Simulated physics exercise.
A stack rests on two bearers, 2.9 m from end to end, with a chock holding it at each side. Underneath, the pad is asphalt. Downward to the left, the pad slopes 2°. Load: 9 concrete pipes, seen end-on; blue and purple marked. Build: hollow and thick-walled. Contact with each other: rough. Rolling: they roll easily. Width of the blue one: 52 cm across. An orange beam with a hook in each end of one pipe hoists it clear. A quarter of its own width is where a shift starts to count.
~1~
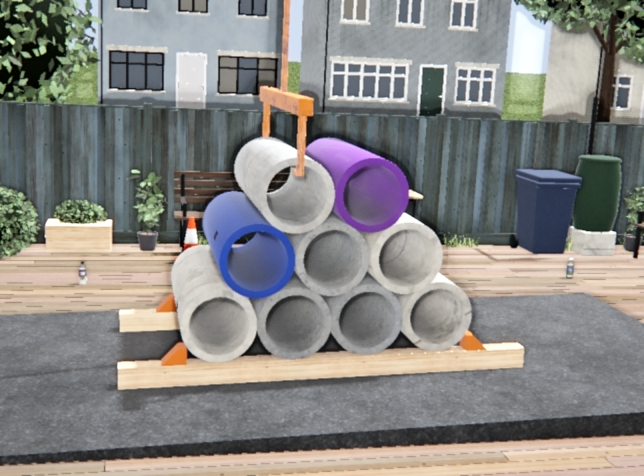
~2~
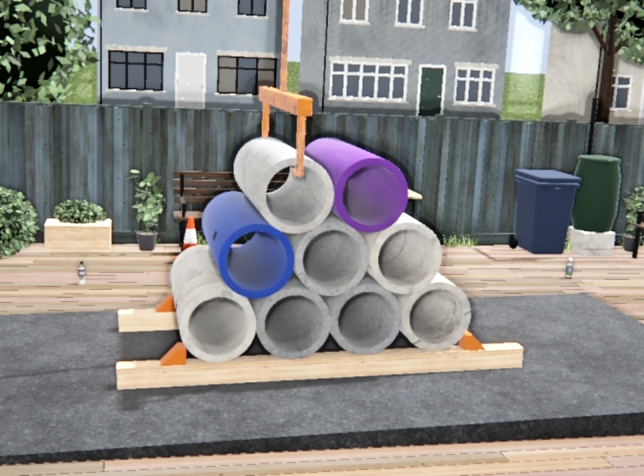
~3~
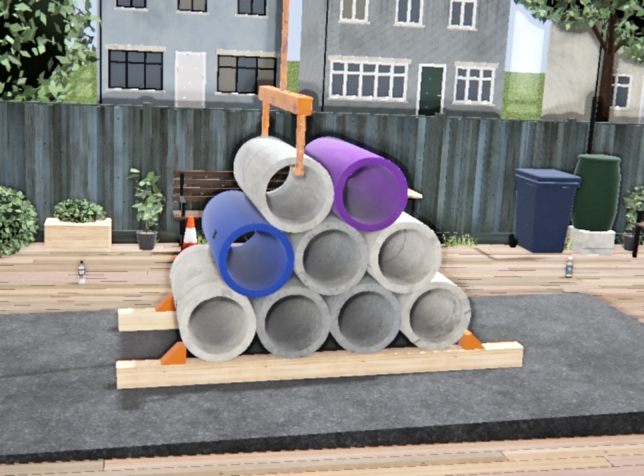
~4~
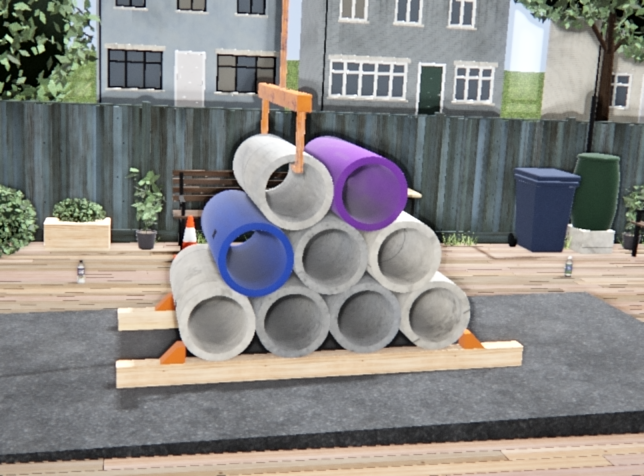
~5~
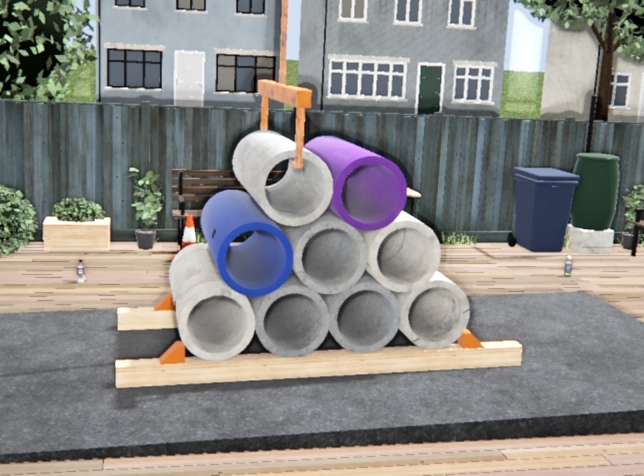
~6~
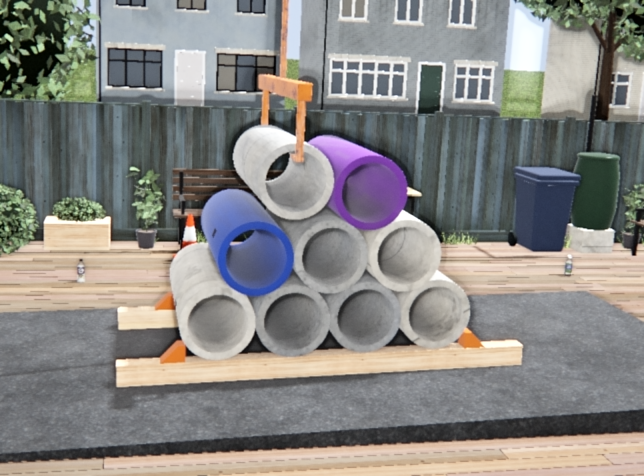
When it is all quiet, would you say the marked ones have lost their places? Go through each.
Blue no, it has not; purple no, it has not.
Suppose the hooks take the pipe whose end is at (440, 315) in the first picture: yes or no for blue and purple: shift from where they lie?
Under that setup, for blue it does not happen, and for purple it happens.
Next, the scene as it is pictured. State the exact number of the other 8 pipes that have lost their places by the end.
That comes to 0 in total.
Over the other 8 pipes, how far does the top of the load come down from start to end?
Drop: Approx. 0 centimetres.
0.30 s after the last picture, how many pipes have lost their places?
Count at that time: 0.
Another 0.3 s on from the last picture, blue is unmoved; purple is where it was; 0 out of place.
In the end (0.7 s after the last picture), blue is where it was; purple is where it was; 0 out of place.
